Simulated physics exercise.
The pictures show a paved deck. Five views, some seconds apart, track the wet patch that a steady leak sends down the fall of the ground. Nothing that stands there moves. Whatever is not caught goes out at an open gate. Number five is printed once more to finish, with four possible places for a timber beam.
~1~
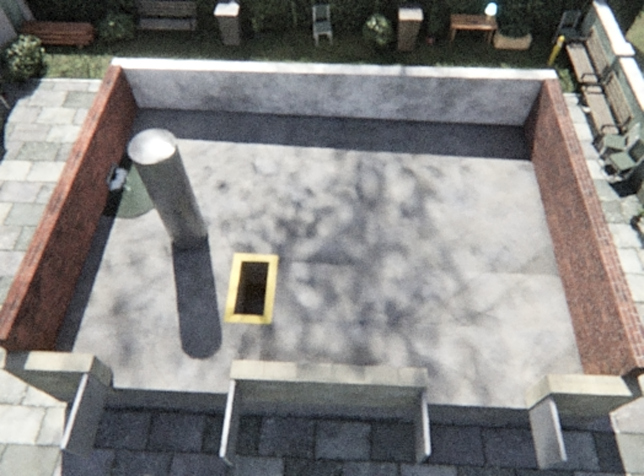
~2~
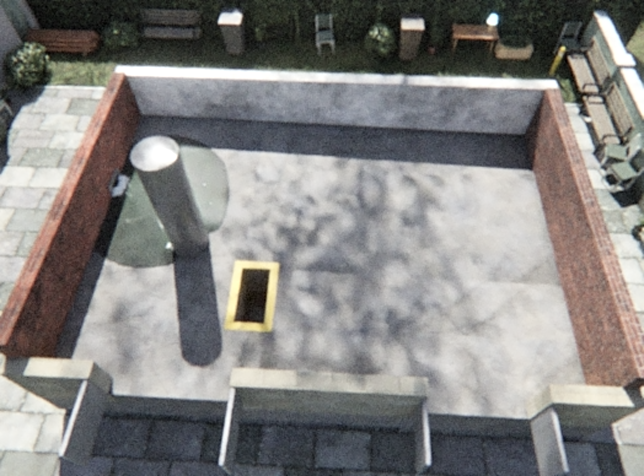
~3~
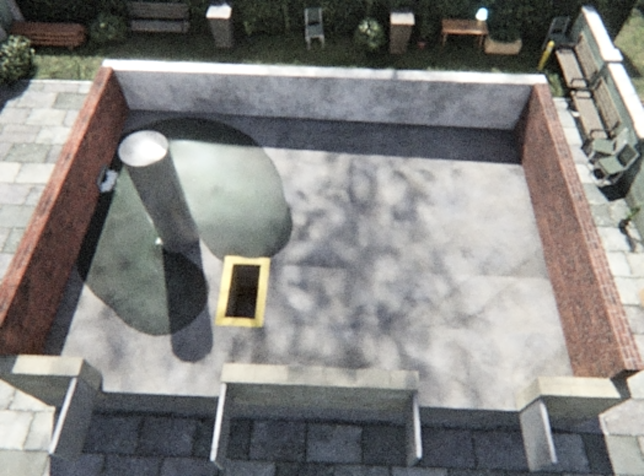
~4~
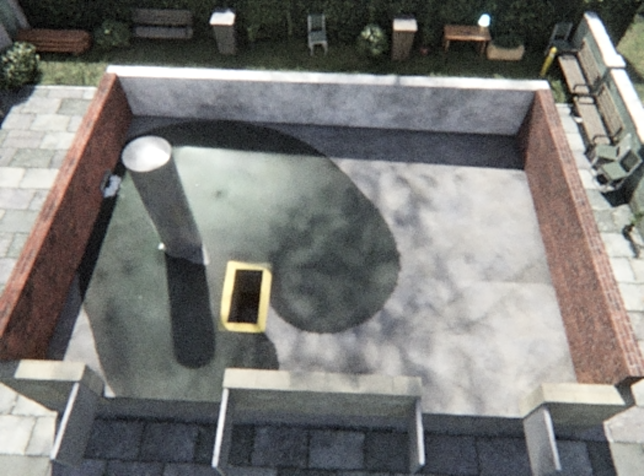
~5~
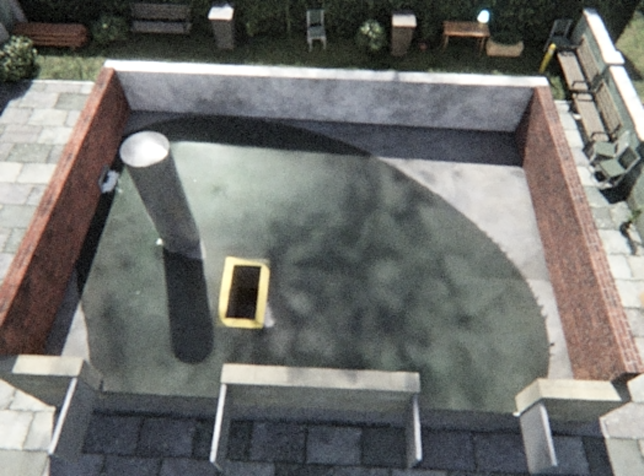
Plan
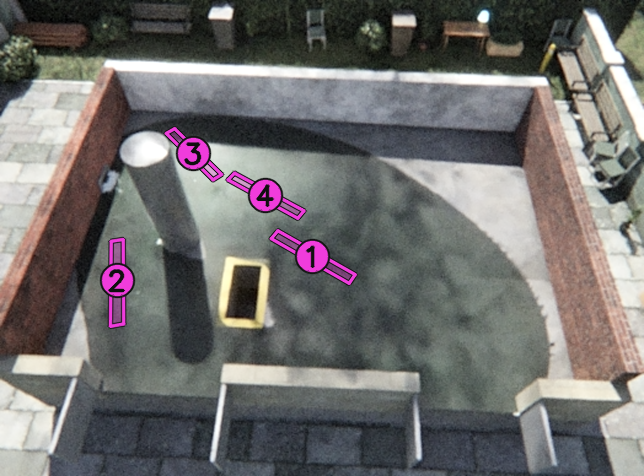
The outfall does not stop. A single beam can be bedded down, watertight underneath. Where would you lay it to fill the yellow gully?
I would pick place 3.
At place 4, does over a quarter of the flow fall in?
No, it does not.
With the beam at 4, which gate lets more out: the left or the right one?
More leaves on the right.
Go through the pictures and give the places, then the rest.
Outfall at (112, 176); yellow gully at (252, 288); open gate at (471, 389); open gate at (177, 375); water covers 3 % of the ground and shows as far out as (137, 211); yellow gully still dry.
Water covers 12 % of the ground and shows as far out as (227, 191); yellow gully still dry.
Water covers 25 % of the ground and shows as far out as (279, 241); yellow gully still dry.
Water covers 47 % of the ground and shows as far out as (382, 298); yellow gully taking water.
Water covers 72 % of the ground and shows as far out as (546, 337); yellow gully taking water.
On the marked copy, 1 from (274, 234) to (352, 278); 2 from (117, 240) to (117, 325); 3 from (170, 131) to (217, 177); 4 from (231, 176) to (300, 214).
Choosing 1, about 10 % of the stream runs into the yellow gully, about 89 % out by the gates.
Choosing 2, about 9 % of the stream runs into the yellow gully, about 90 % out by the gates.
Choosing 3, about 19 % of the stream runs into the yellow gully, about 80 % out by the gates.
Choosing 4, about 10 % of the stream runs into the yellow gully, about 89 % out by the gates.
